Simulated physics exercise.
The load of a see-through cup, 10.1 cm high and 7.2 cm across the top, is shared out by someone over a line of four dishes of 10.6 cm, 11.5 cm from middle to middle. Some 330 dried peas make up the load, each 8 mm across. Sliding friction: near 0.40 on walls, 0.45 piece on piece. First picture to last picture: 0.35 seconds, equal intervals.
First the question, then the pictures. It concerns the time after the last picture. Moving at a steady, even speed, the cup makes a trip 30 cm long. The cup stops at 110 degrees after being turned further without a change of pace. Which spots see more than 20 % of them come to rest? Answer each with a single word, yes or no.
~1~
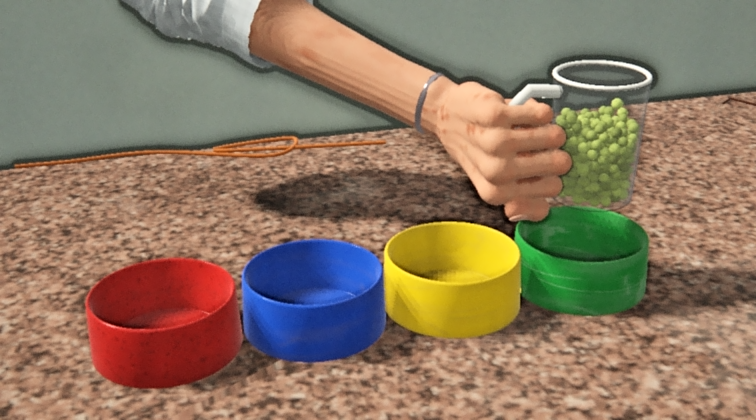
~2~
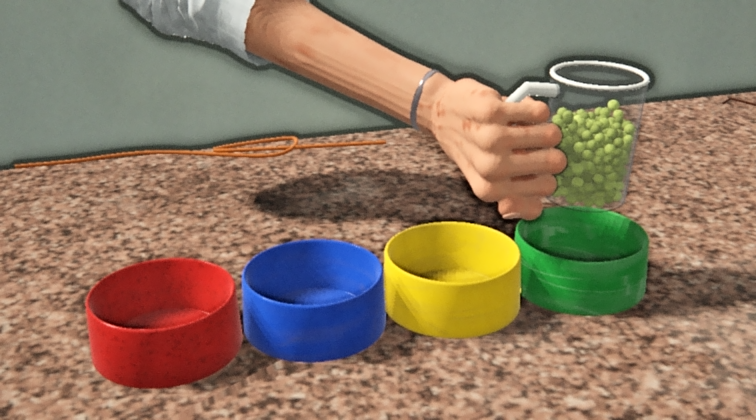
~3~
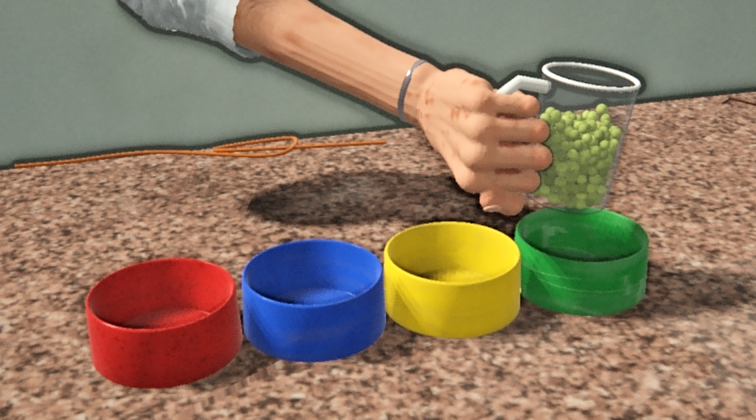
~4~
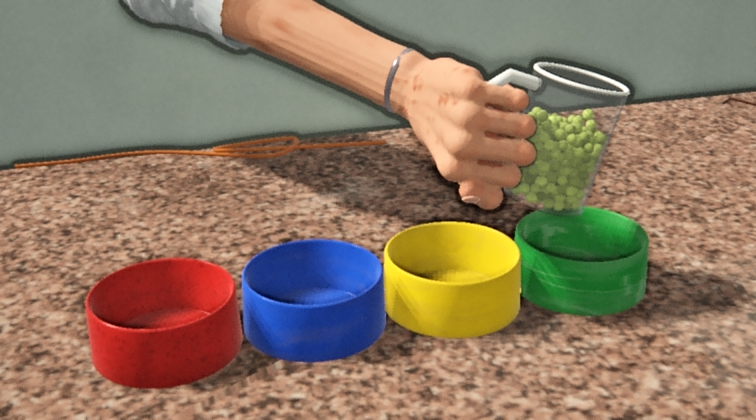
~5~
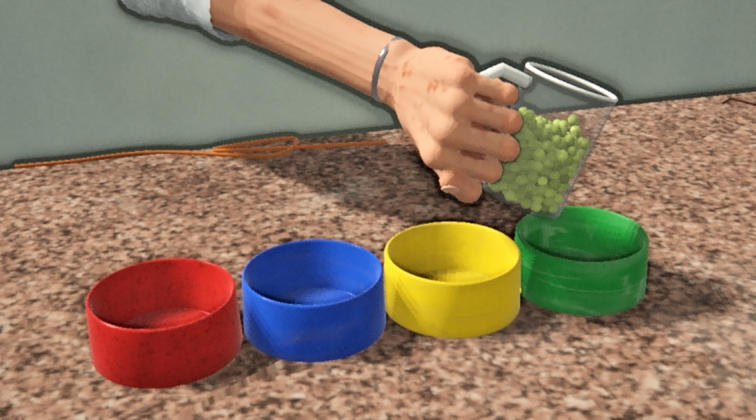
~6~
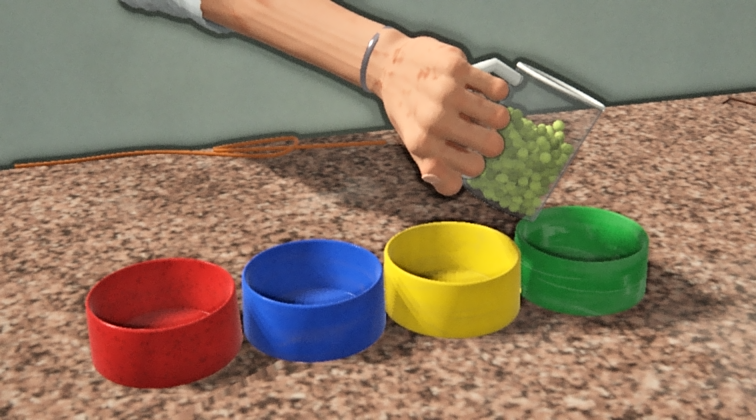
Red dish no, blue dish yes, green dish no, yellow dish no, counter no.
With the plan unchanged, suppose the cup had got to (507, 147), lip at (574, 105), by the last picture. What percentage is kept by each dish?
Red 0, blue 100, green 0, yellow 0.
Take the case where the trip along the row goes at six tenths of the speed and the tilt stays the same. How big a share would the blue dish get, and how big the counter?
Shares: Blue 0, counter 0.
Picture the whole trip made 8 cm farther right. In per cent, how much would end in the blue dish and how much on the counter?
Then the blue dish would get 0 and the counter 0.
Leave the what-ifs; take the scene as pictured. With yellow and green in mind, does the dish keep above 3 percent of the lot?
For yellow, it does, for green, it does not.
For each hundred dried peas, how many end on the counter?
I'd put it near 10 per cent.
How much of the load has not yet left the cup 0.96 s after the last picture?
It works out to about 75 per cent of the load.
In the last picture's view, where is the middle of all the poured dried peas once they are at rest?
Estimated resting centre: Around (330, 303).
Then, 0.58 s after the last picture, tilt 83 degrees; cup holds 100 %.
Then, 0.96 s after the last picture, tilt 110 degrees; cup holds 75 %, blue 10 %, yellow 10 %.
Then, 1.43 s after the last picture, tilt 110 degrees; cup holds 15 %, blue 65 %, yellow 10 %.
In the end, red 0 %, blue 80 %, green 0 %, yellow 10 %, counter 10 %.
